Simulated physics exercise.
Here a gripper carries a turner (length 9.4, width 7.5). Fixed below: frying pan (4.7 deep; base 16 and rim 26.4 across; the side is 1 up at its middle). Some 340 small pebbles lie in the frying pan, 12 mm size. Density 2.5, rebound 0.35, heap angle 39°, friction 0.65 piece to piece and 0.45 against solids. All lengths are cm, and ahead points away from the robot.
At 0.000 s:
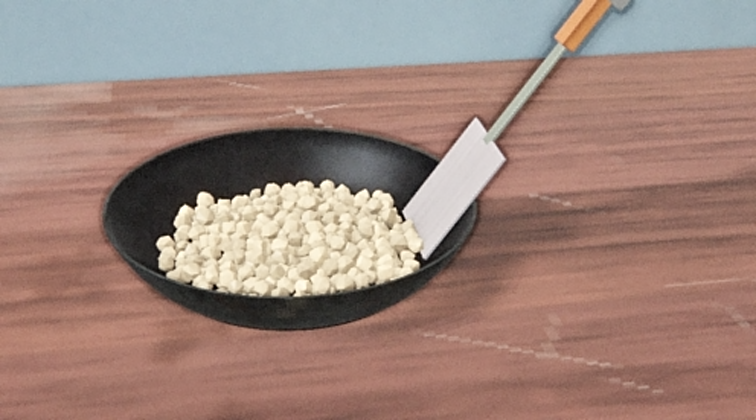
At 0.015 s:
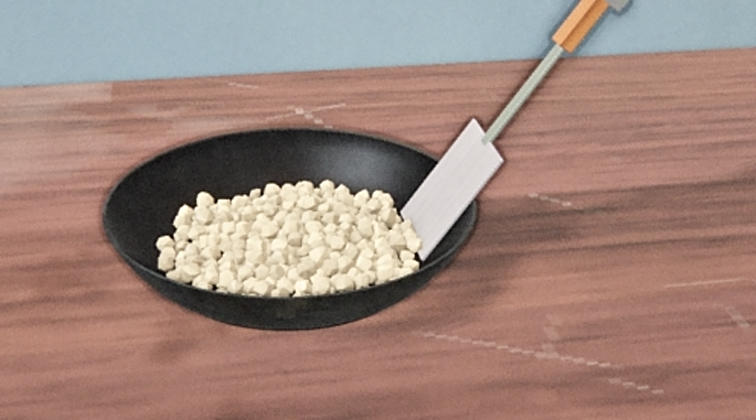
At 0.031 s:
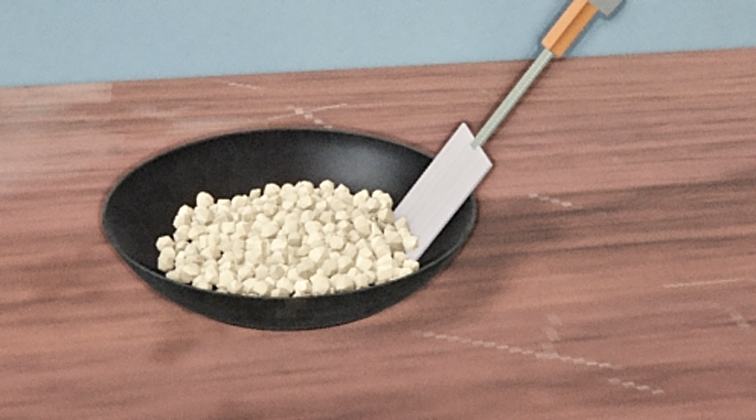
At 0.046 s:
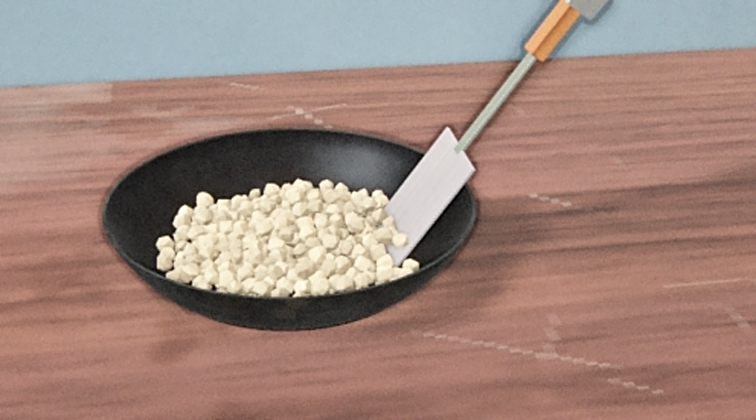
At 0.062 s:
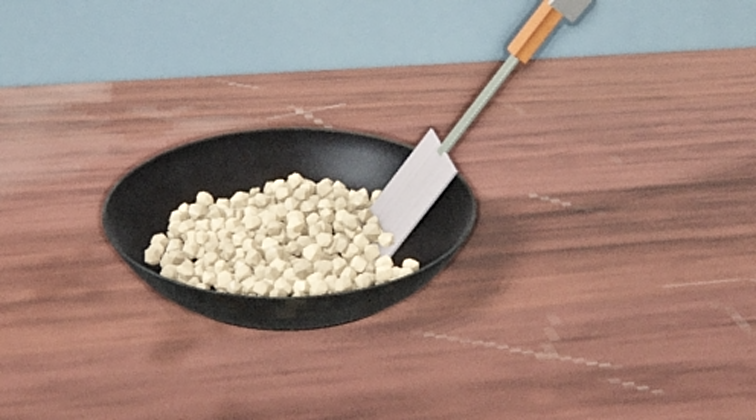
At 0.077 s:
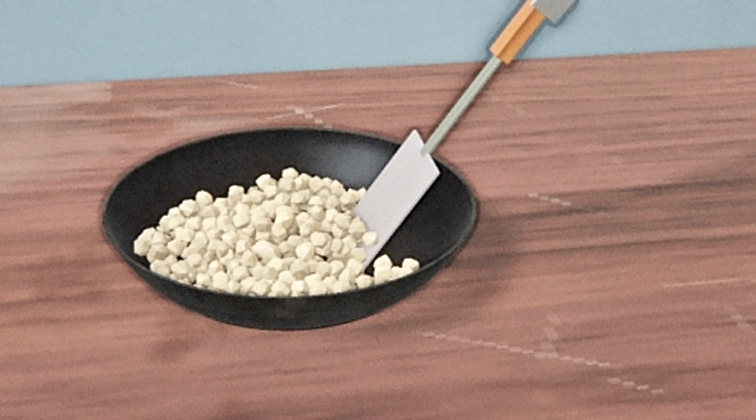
A reddish-brown wooden surface with a pale blue backdrop behind it is seen from above at an angle, and the view stays still. A black frying pan left of centre holds a heap of cream-coloured pebbles, with a pale flat turner, its handle orange, slanting in from the upper right. The turner rests briefly, then slides a short way left through the pan, pushing the nearby pebbles leftward and leaving a few behind at the right.
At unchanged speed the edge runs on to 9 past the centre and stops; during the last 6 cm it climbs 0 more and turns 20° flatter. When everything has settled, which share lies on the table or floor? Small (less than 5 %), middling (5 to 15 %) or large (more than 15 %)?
Answer: Middling; 5 to 15 % of the small pebbles finish on the table or floor.
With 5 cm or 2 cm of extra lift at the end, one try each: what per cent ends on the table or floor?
Some 15 and 15 per cent.
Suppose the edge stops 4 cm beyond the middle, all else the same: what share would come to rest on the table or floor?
It would be near 0 per cent.
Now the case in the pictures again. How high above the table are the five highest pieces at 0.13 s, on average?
Roughly 5 cm.
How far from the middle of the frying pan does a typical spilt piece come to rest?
About 18 cm.
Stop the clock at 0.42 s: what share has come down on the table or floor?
Roughly 10 per cent.
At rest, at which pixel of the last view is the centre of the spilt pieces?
At about (54, 284).
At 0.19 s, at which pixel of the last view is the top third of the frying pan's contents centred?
Near (172, 226).
By 0.13 s, sloping 54°, highest piece 6 above the table; 338 in the frying pan.
By 0.19 s, sloping 47°, highest piece 7 above the table; 337 in the frying pan, 1 on the blade or in flight.
By 0.42 s, sloping 34°, highest piece 6 above the table; 304 in the frying pan, 33 on the table or floor, 1 on the blade or in flight.
By 1.47 s, sloping 34°, highest piece 6 above the table; 304 in the frying pan, 34 on the table or floor.
Final count, 304 in the frying pan, 34 on the table or floor. That is 10 % on the table or floor.
